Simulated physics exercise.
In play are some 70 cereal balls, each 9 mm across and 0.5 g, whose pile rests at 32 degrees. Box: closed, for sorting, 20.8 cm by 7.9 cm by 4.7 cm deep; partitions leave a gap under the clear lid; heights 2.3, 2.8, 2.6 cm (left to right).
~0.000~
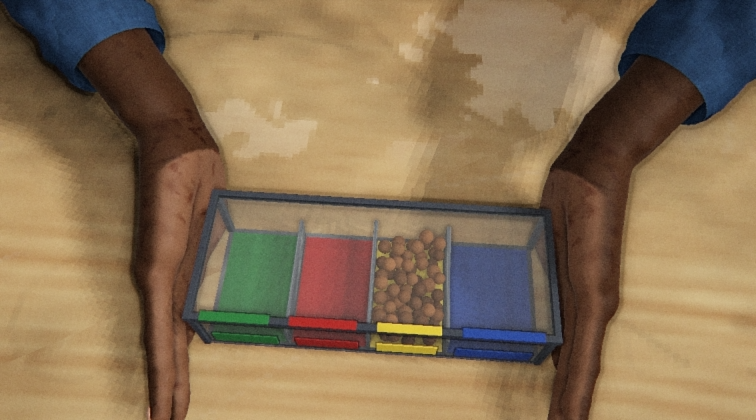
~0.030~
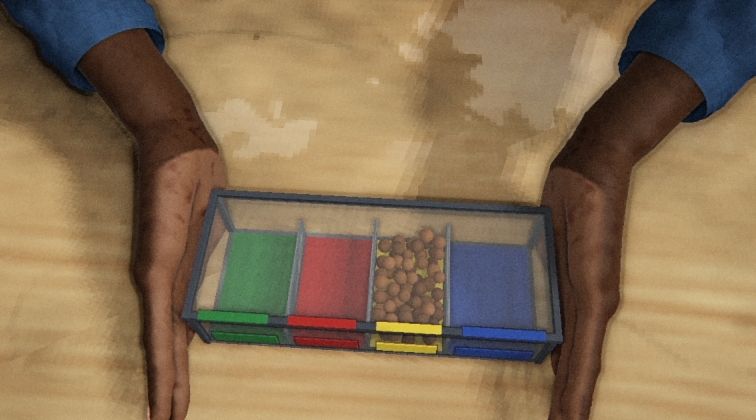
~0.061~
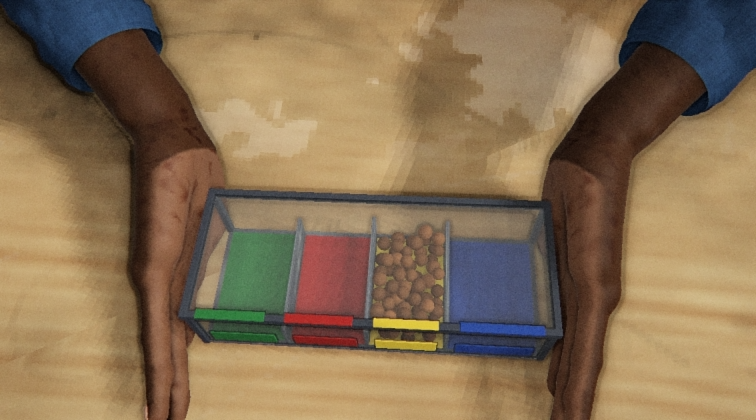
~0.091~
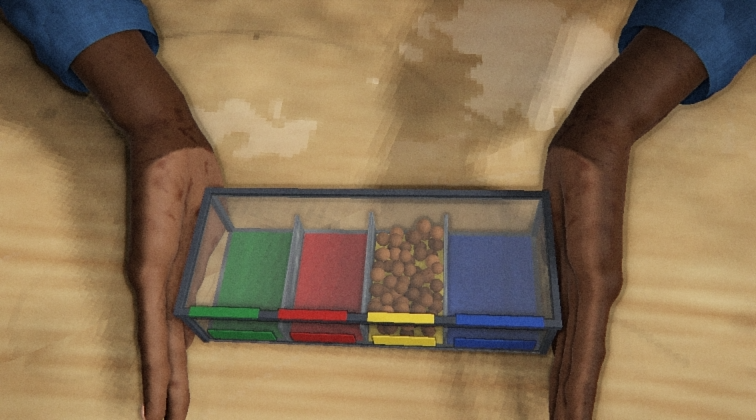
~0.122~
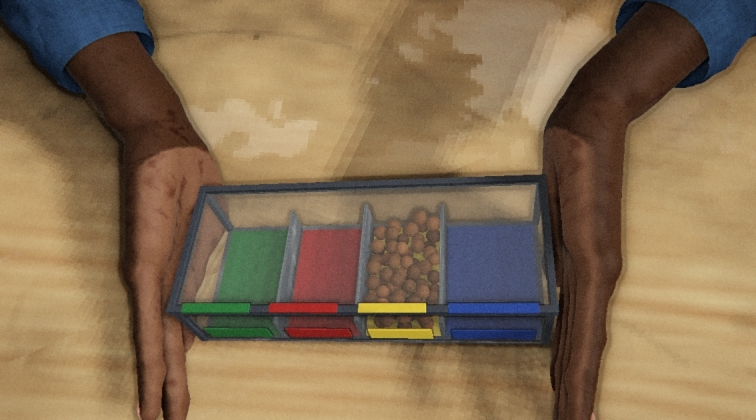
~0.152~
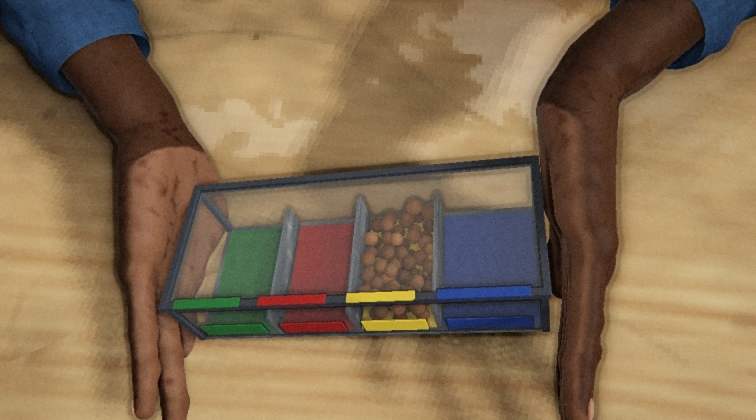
A clear box with green, red, yellow and blue sections sat between two hands, small brown balls filling the yellow one, then the hands slowly tilted it, raising its right side a little.
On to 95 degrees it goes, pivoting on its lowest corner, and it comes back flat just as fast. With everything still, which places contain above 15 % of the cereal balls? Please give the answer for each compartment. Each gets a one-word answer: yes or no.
My answers are red no, blue no, green yes, yellow yes.
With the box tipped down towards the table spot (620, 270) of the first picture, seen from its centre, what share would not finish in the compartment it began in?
Estimate: Some 70 per cent.
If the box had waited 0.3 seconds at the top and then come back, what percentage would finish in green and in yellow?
Green 30, yellow 65.
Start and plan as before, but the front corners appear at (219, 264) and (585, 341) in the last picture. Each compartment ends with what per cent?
You'd see red at 0 percent, blue at 70, green at 0 and yellow at 30 percent.
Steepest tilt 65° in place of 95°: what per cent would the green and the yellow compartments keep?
You'd get green at 5 % and yellow at 85 %.
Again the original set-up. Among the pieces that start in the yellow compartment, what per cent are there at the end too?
My estimate is roughly 70 percent.
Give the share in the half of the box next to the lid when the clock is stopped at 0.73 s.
Around 60 in a hundred, give or take.
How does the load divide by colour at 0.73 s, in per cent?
The split is red at 10, blue at 0, green at 0 and yellow at 90 per cent.
Then, at 0.73 s, tilt 95 degrees; red 10 %, yellow 90 %.
Then, at 1.12 s, tilt 41 degrees; red 5 %, green 25 %, yellow 70 %.
After 1.59 s, tilt 0 degrees; red 5 %, green 25 %, yellow 70 %.
At rest (2.1 s), red 5 %, blue 0 %, green 25 %, yellow 70 %.
